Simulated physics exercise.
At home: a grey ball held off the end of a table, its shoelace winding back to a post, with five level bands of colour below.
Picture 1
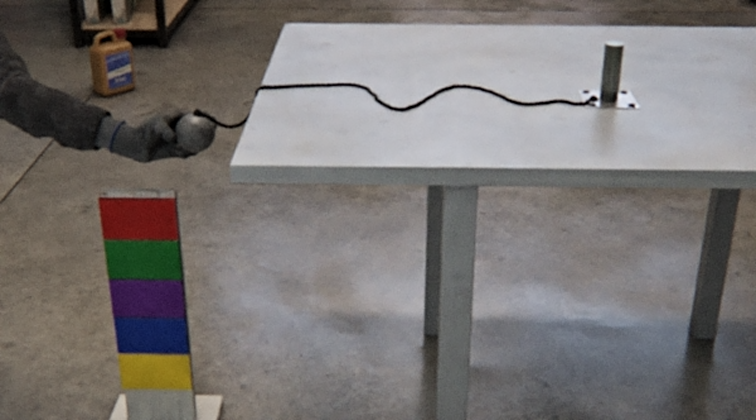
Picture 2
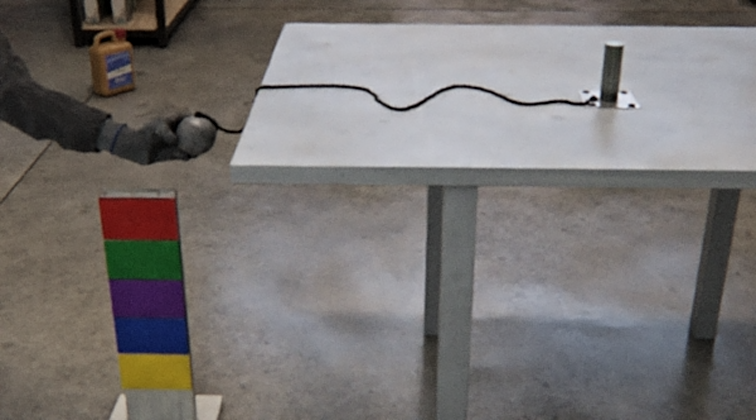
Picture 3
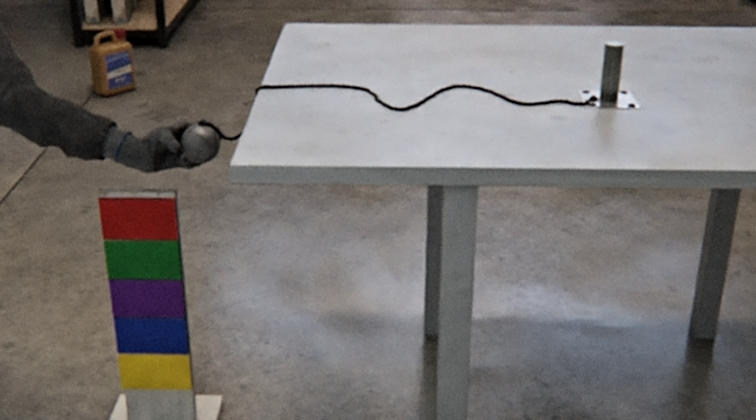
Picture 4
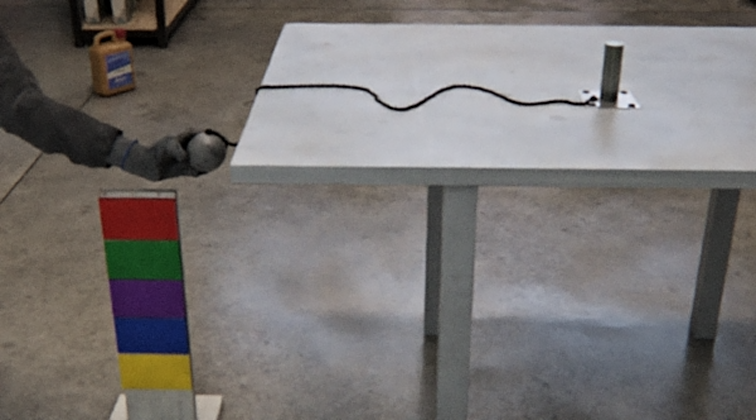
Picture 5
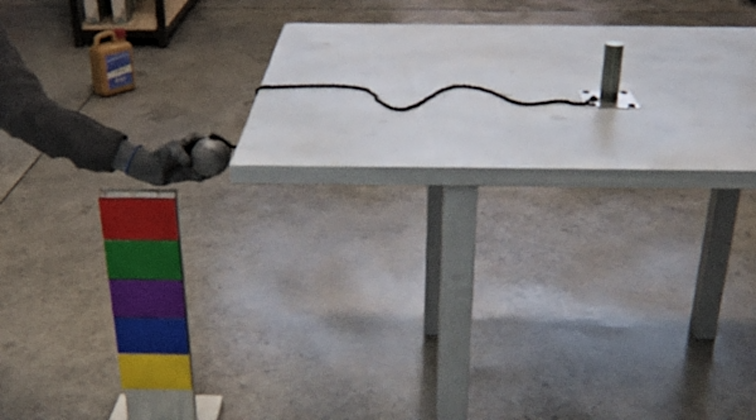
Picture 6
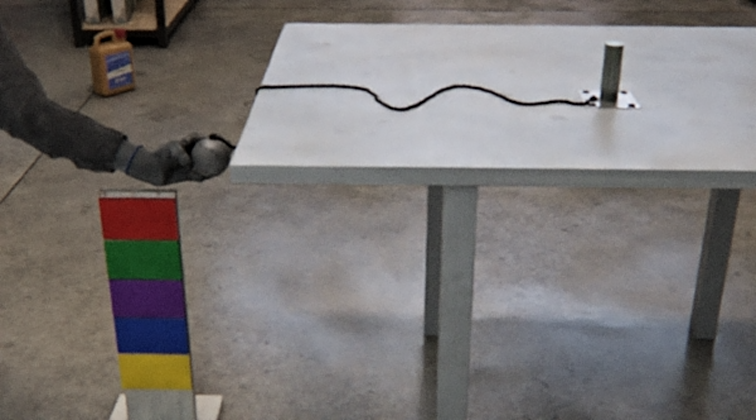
A gloved hand on a dark-sleeved arm reaches in from the left, holding a grey ball beside a pale table in a concrete-floored workshop, seen from slightly above. A black cord winds across the tabletop to a metal post, and an upright board below shows red, green, purple, blue and yellow bands. The hand moves the ball slightly right and down toward the table's edge, while the camera stays still.
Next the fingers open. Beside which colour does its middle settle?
At purple.
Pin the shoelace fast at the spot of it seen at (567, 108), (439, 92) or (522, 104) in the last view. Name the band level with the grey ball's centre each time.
It would be purple; green; purple.
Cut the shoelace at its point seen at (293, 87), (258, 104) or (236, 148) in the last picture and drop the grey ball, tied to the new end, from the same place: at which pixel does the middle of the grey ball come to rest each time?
Try by try, around (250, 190), (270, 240) and (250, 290).
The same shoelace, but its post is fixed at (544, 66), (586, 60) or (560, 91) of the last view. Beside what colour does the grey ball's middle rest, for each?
Taking them in turn: Blue; purple; blue.
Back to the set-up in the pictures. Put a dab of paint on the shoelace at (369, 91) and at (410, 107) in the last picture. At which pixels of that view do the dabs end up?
About (256, 102), and the other about (333, 95).
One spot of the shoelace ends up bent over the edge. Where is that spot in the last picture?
Near (369, 91).
Early on, ball near (279, 278); level with green.
Midway, ball near (248, 303); level with purple.
Finally, ball near (260, 308); level with purple. Its centre hangs level with the purple band.
